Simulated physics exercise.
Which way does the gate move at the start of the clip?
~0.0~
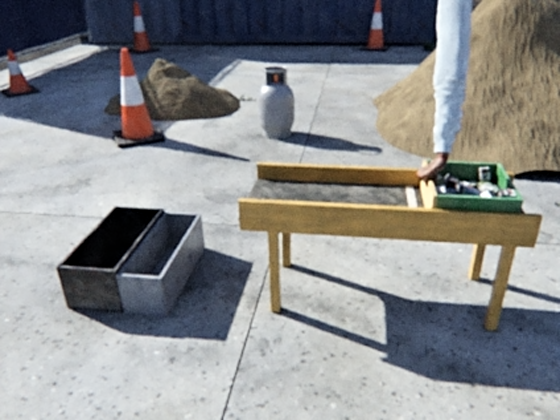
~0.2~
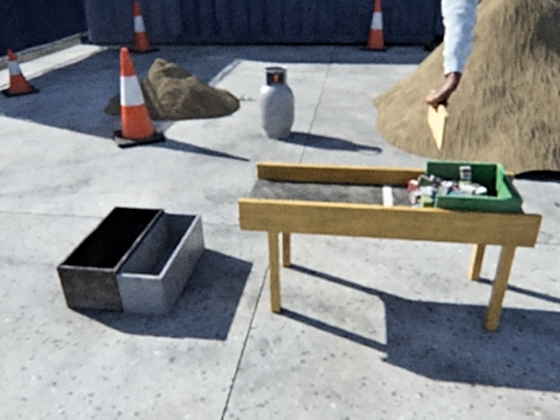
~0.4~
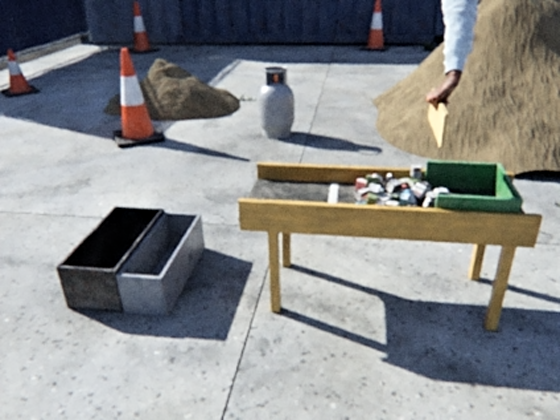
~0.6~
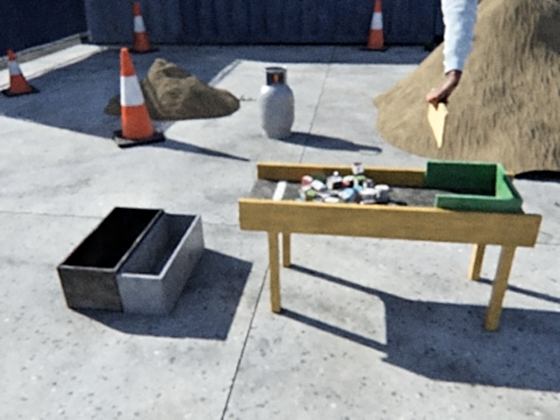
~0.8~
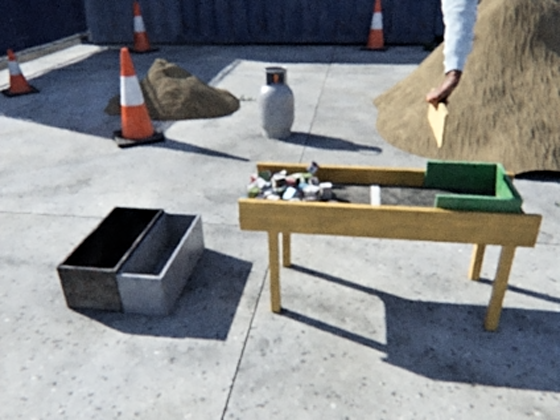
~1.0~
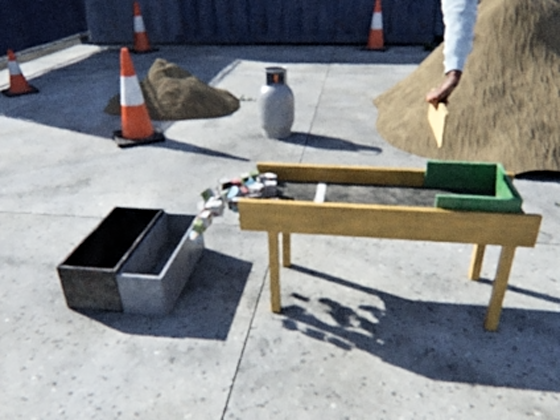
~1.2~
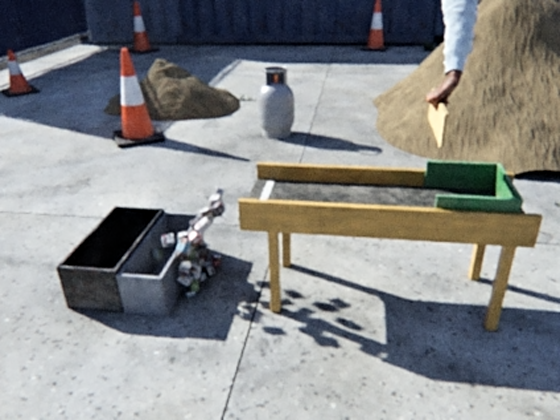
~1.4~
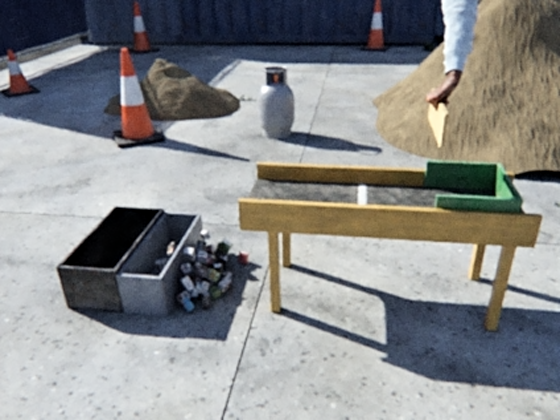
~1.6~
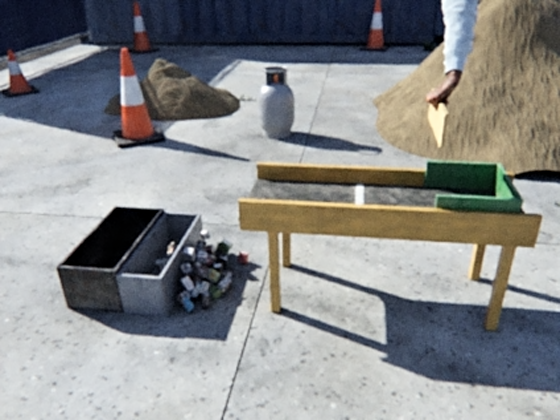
The gate moves up, lifted by the hand away from the belt and the green pen.
On a sunlit concrete yard with traffic cones, sand piles and a gas bottle, small cartons sit in a green pen at the right end of a wooden-sided conveyor. A hand lifts a pale gate up out of the way, and the belt starts carrying the cartons left in a loose cluster. They leave the pen empty, travel to the far end and spill off the left edge. The tumbling cartons drop beside the near side of the grey box. Most come to rest in a heap on the ground just short of it, while the hand still holds the gate raised.
